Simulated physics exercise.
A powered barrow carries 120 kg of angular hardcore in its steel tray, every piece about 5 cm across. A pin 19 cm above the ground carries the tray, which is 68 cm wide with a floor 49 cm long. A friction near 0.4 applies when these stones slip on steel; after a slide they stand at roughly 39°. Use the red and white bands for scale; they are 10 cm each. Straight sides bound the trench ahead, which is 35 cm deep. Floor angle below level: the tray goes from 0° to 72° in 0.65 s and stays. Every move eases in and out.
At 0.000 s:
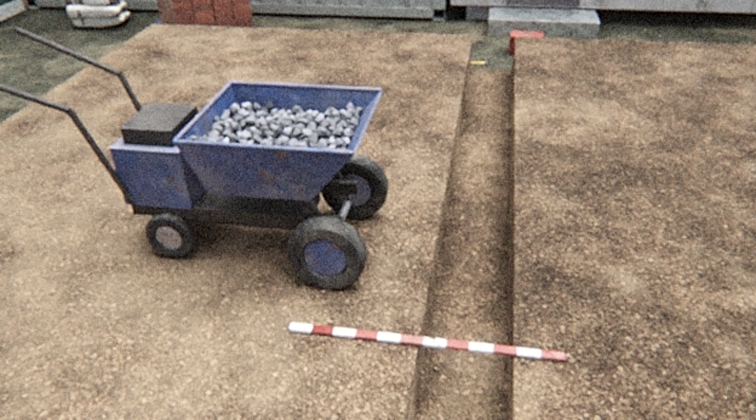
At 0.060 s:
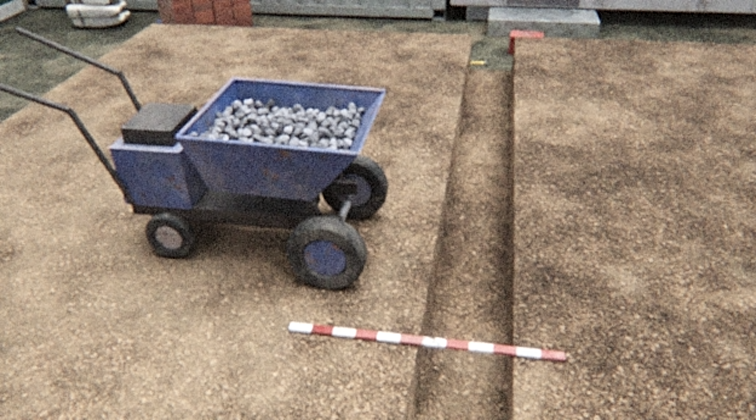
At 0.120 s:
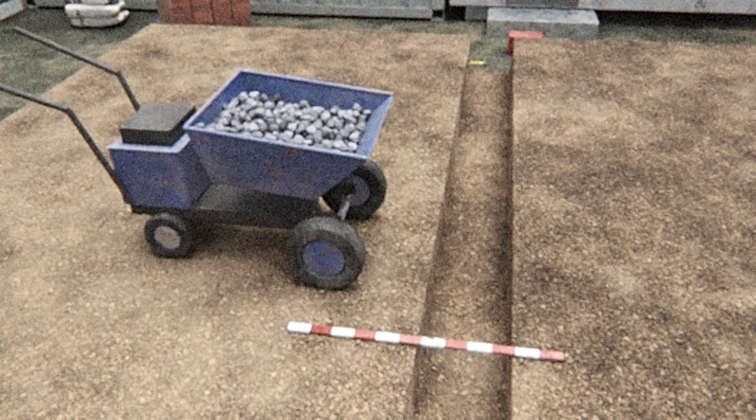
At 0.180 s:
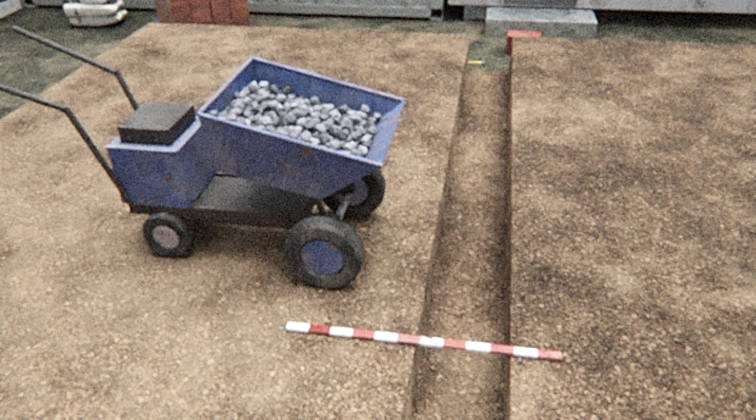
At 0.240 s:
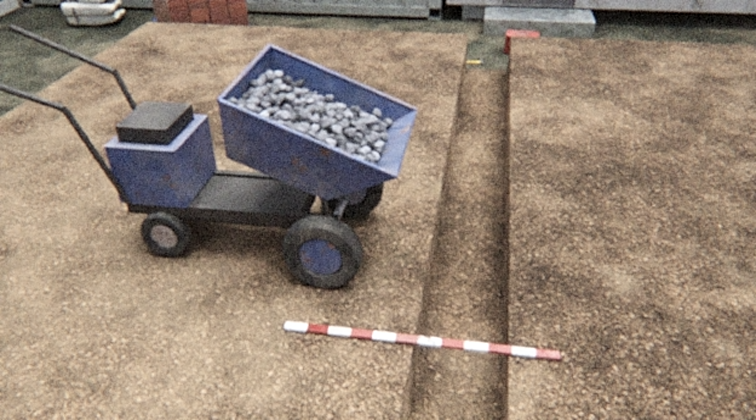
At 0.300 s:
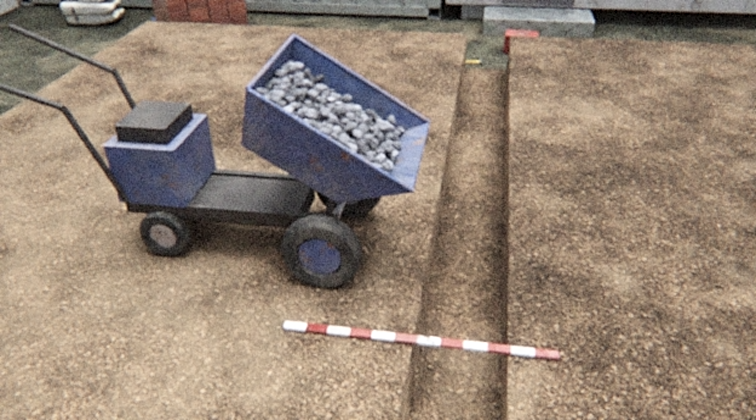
The blue tray of grey stones tilts steadily down to the right on the barrow.
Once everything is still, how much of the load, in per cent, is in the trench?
About 75 per cent.
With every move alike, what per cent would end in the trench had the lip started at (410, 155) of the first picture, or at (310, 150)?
Some 30 and some 100 per cent, in that order.
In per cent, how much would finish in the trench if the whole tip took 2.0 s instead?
I'd put it at roughly 95 per cent.
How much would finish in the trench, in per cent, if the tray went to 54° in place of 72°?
It comes out at about 20 percent.
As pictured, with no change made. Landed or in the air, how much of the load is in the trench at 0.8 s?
I'd say near 25 per cent at that time.
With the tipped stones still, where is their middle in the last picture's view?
Their centre sits close to (484, 298).
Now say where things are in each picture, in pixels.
In the first frame, lip at (354, 153), floor tilted 0°, highest stones at (289, 120).
In the second frame, the tray is at 2°, its lip at (358, 155); the top of the load is at (277, 116); the stones move at 0.4 m/s on average.
In the third frame, the tray is at 6°, its lip at (367, 159); the top of the load is at (244, 105); the stones move at 0.9 m/s on average.
In the fourth frame, the tray is at 14°, its lip at (381, 166); the top of the load is at (252, 94); the stones move at 1.2 m/s on average.
In the fifth frame, the tray is at 22°, its lip at (397, 177); the top of the load is at (265, 81); the stones move at 1.4 m/s on average.
In the sixth frame, the tray is at 32°, its lip at (413, 191); the top of the load is at (284, 72); the stones move at 1.5 m/s on average.
After 0.5 s the floor is at 61°; 100 % in the tray; the foremost stones are at (436, 205).
After 0.8 s the floor is at 72°; 72 % in the tray, 26 % in the trench, 2 % past the trench; the foremost stones are at (520, 285).
After 1.1 s the floor is at 72°; 22 % in the tray, 53 % in the trench, 25 % past the trench; the foremost stones are at (671, 268).
After 3.0 s the floor is at 72°; 0 % in the tray, 75 % in the trench, 25 % past the trench; the foremost stones are past the picture's edge.
